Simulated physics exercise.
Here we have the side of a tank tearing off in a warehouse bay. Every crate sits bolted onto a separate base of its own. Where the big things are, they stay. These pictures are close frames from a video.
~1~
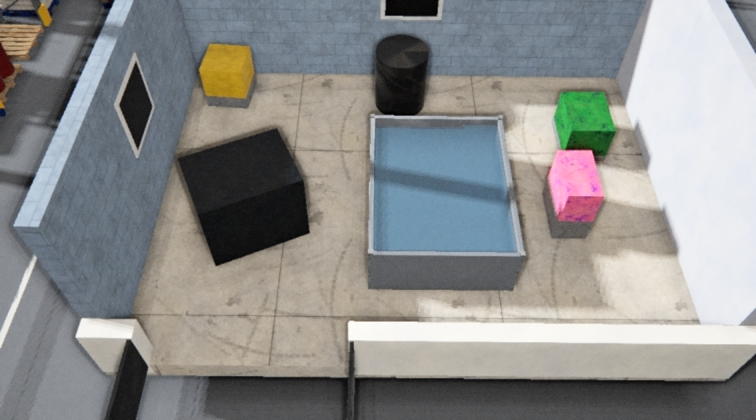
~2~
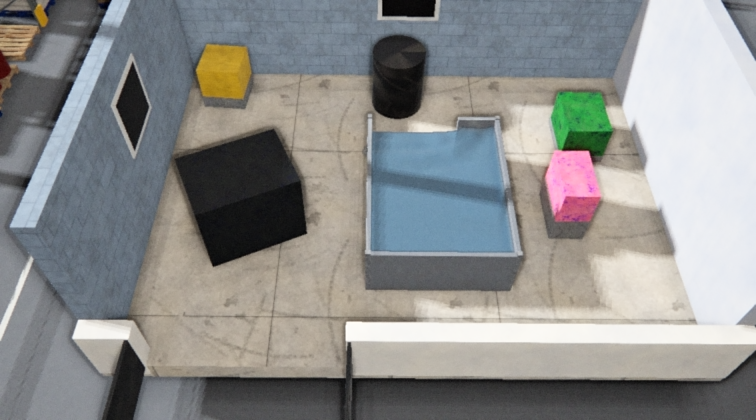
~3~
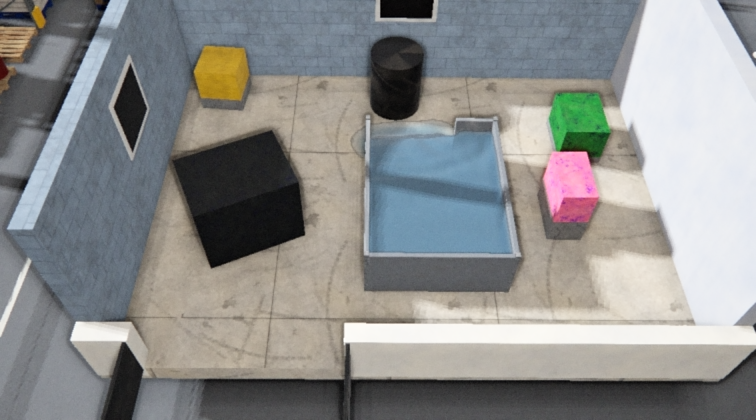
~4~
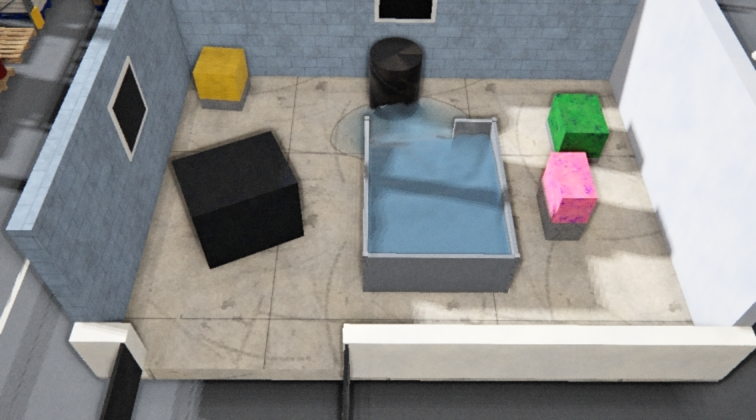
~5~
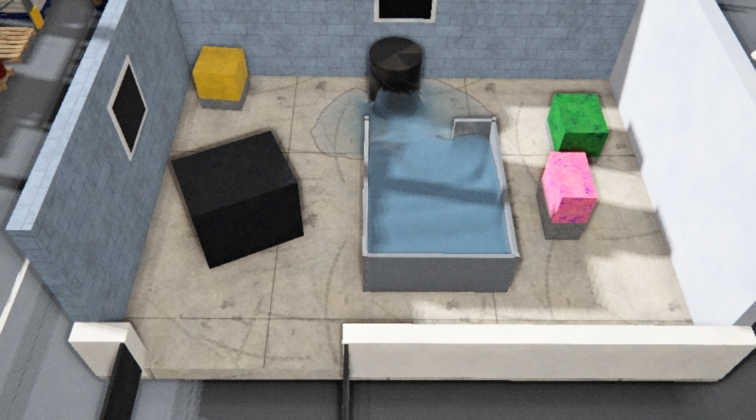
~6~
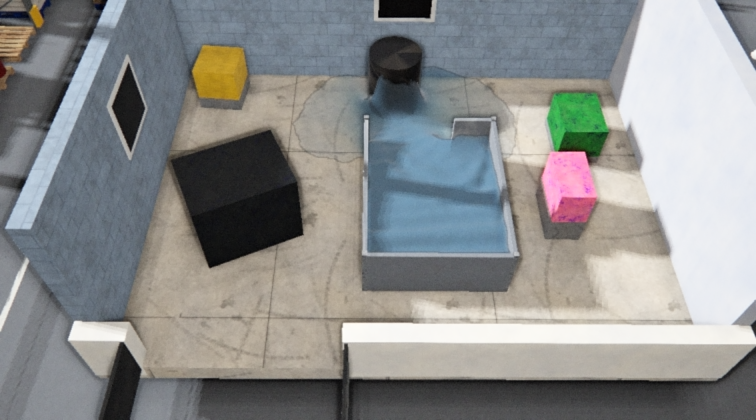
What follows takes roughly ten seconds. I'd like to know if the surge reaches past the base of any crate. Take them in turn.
Here is how it goes: The yellow crate is reached; the pink crate is not reached; the green crate is reached.
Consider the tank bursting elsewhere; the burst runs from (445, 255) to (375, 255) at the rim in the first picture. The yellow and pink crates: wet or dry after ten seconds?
The yellow one is not reached; the pink one is not reached.
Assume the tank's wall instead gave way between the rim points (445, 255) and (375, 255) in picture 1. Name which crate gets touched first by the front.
My answer: The one in pink.
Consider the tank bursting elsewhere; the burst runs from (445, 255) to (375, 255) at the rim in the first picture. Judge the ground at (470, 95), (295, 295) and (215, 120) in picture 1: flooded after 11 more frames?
In turn: Dry, flooded, no water.
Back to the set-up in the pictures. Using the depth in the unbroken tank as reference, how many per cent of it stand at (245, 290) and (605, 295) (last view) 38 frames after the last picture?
I reckon it's around 0 and then 10 in a hundred.
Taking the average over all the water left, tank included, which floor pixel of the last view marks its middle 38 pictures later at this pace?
Close to (401, 172).
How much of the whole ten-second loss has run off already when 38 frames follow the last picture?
My estimate is roughly 35 percent.
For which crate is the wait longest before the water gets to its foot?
It would be the pink-painted one.
A moment on, water covers 25 % of the floor; the yellow crate water round its plinth, the pink crate not reached, the green crate water round its plinth.
Next, water covers 40 % of the floor; the yellow crate water round its plinth, the pink crate not reached, the green crate water round its plinth.
Then, water covers 60 % of the floor; the yellow crate water round its plinth, the pink crate water round its plinth, the green crate water round its plinth.
Later, water covers 85 % of the floor; the yellow crate water round its plinth, the pink crate water round its plinth, the green crate water round its plinth.
In the end, water covers 100 % of the floor; the yellow crate was topped, the pink crate stayed above the water, the green crate was topped.
